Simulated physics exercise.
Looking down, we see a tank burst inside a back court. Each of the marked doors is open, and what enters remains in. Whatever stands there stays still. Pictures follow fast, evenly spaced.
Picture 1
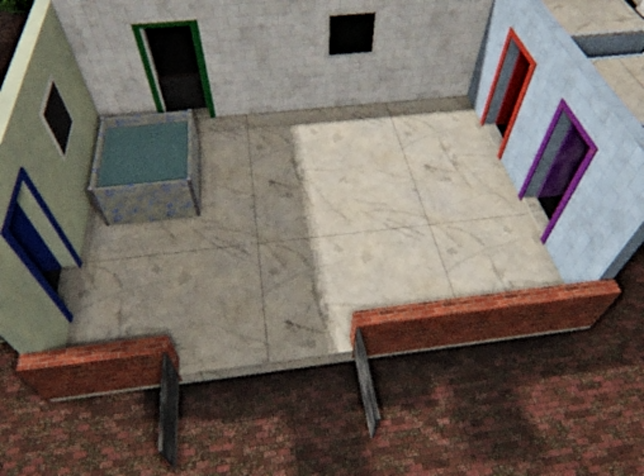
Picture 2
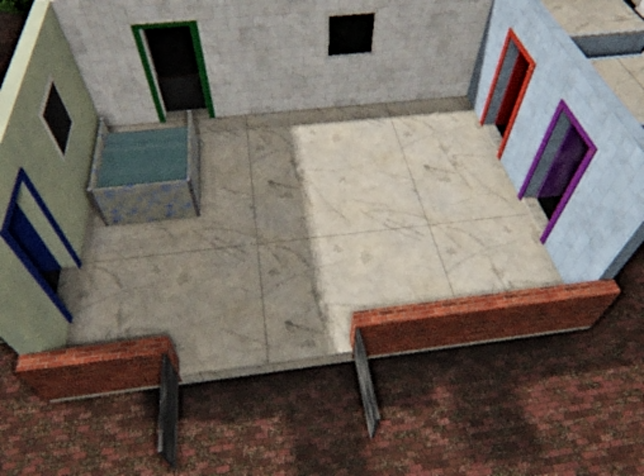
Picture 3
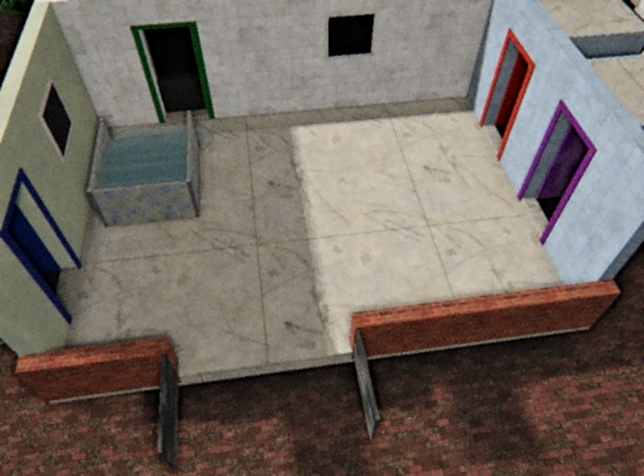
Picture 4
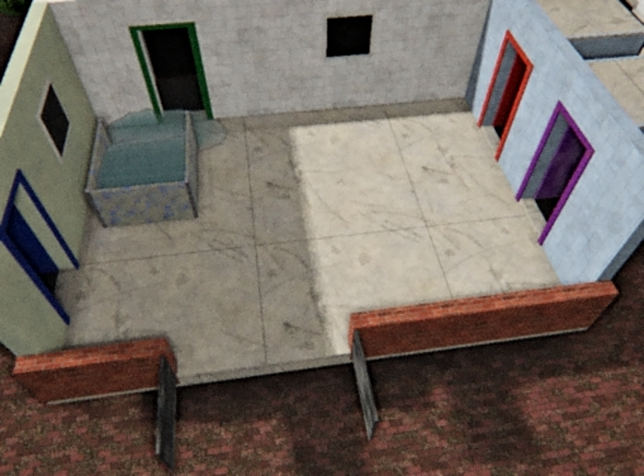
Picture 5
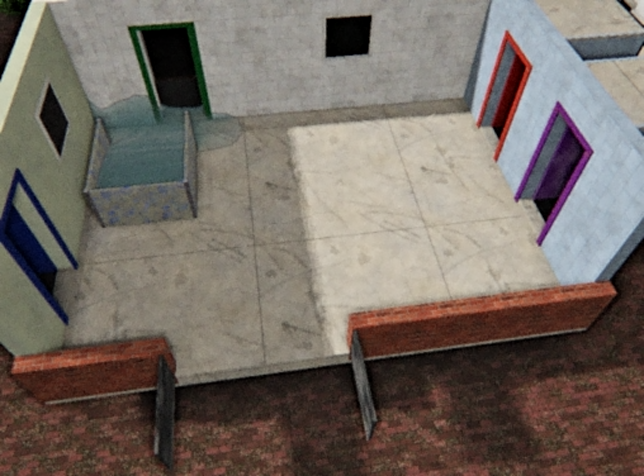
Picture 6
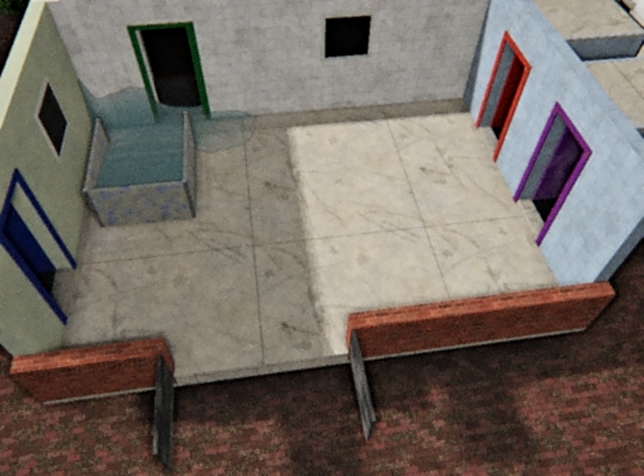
A tank of blue-green water with patterned sides stands at the left of a walled back court, seen from high above. Around the pale, partly shaded stone floor are a green doorway behind, a blue one left, red and purple ones right, and low brick walls in front. Water escapes the tank's far side and spreads thinly past the green doorway, mostly rightward, while the view drifts very slightly.
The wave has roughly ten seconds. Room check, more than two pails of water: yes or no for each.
Blue door, no; green door, yes; red door, yes; purple door, no.
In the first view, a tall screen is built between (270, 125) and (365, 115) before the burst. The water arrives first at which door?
First comes the green-painted one.
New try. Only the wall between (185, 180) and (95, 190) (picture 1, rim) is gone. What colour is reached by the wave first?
That one is the blue-painted one.
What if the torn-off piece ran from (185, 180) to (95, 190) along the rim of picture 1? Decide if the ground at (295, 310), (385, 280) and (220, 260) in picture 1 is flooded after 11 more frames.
The first point is soaked, the second spared, the third soaked.
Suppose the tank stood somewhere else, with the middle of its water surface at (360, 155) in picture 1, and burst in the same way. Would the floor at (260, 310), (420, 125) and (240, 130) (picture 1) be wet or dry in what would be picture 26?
One after the other: Untouched, reached, reached.
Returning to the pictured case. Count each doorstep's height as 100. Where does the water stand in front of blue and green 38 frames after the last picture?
First around 20 percent, second around 200 percent.
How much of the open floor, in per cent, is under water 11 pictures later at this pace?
Estimate: Near 20 %.
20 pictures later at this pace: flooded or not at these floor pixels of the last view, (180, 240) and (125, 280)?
Result, in the order given: Not wetted / wetted.
A moment on, water covers 10 % of the floor; the blue door not reached, the green door far over two buckets in, the red door not reached, the purple door not reached.
Next, water covers 20 % of the floor; the blue door wet at the sill, nothing in, the green door far over two buckets in, the red door not reached, the purple door not reached.
Then, water covers 45 % of the floor; the blue door wet at the sill, nothing in, the green door far over two buckets in, the red door wet at the sill, nothing in, the purple door not reached.
Later, water covers 70 % of the floor; the blue door wet at the sill, nothing in, the green door far over two buckets in, the red door over two buckets in, the purple door wet at the sill, nothing in.
In the end, water covers 75 % of the floor; the blue door wet at the sill, nothing in, the green door far over two buckets in, the red door over two buckets in, the purple door wet at the sill, nothing in.
